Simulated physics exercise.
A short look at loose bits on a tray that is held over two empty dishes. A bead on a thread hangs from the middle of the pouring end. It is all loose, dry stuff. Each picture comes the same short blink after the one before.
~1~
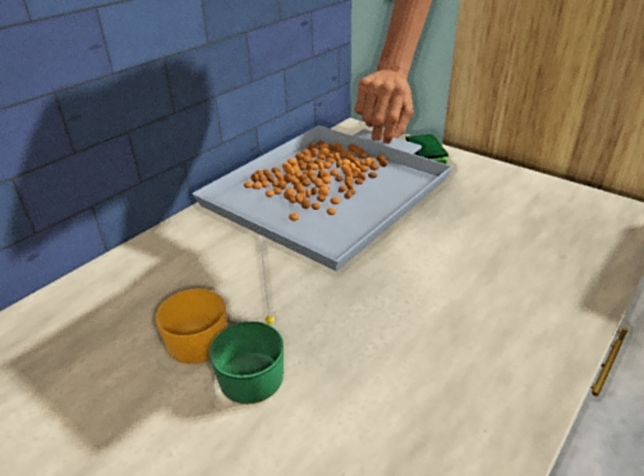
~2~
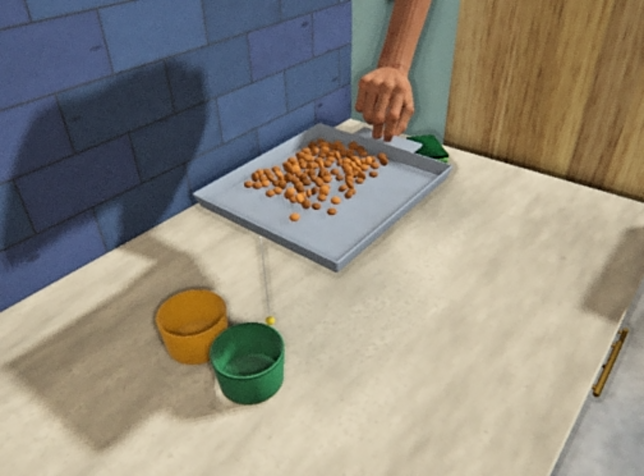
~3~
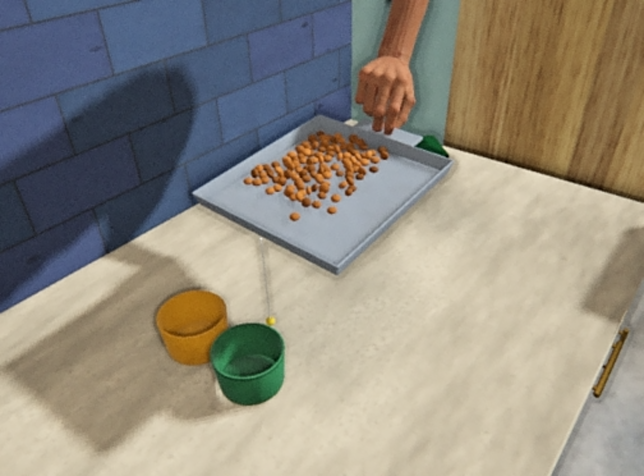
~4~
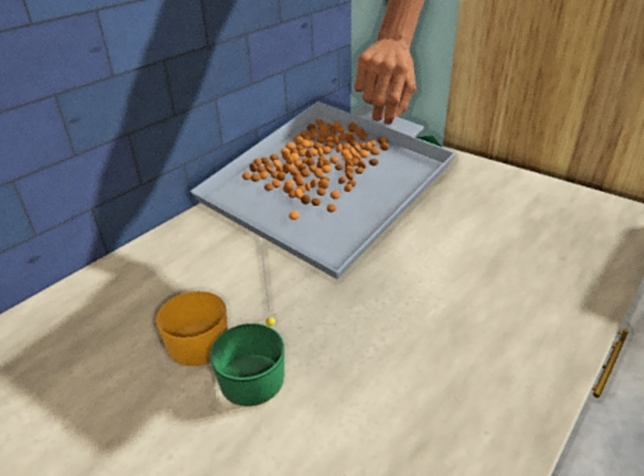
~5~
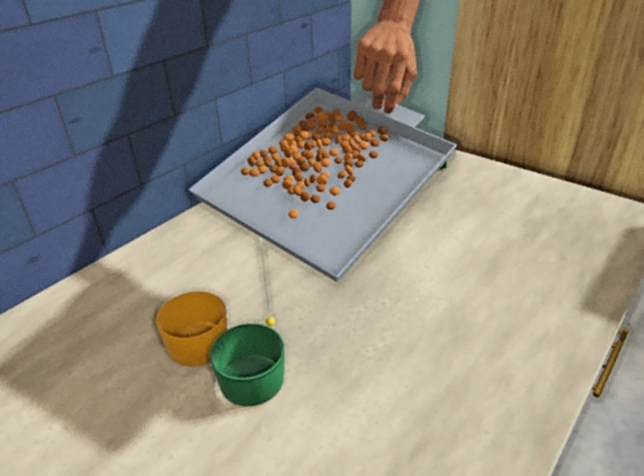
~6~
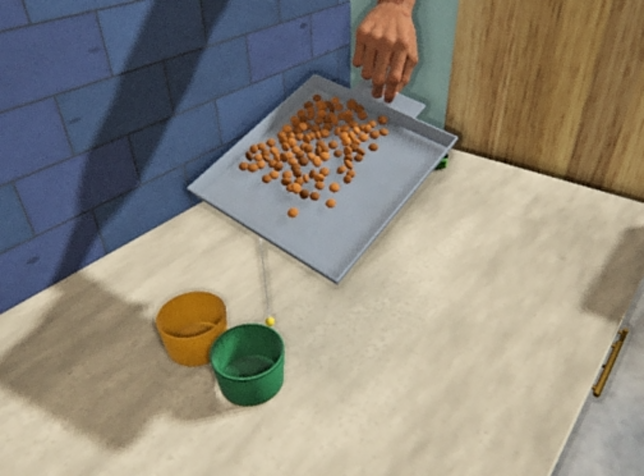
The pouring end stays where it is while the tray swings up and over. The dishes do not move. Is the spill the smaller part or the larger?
They take under half between them.
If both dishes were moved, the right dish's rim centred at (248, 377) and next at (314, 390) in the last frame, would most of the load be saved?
At the first place below a half, at the second more than half.
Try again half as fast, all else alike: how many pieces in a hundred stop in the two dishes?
Close to 0 per cent.
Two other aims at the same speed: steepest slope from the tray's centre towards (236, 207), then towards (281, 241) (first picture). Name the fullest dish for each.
The first try: The dish on the left. The second: The right dish.
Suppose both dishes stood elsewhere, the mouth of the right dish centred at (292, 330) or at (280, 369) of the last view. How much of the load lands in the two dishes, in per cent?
First some 0, then 30 per cent.
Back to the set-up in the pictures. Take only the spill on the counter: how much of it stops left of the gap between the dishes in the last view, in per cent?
Close to 10 per cent.
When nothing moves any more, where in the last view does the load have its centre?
Around (329, 418).
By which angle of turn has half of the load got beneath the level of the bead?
Around 80° of tilt.
Shortly afterwards, tray tipped steeply; near two thirds on the tray; near a quarter in the air.
Next, tray tipped past a quarter turn; a little on the tray; only a few in the right dish; the bulk outside both; a little in the air.
Some moments later, tray tipped past a quarter turn; only a few in the right dish; all but a few outside both.
In the end, tray tipped past a quarter turn; only a few in the right dish; none at all in the left dish; all but a few outside both.
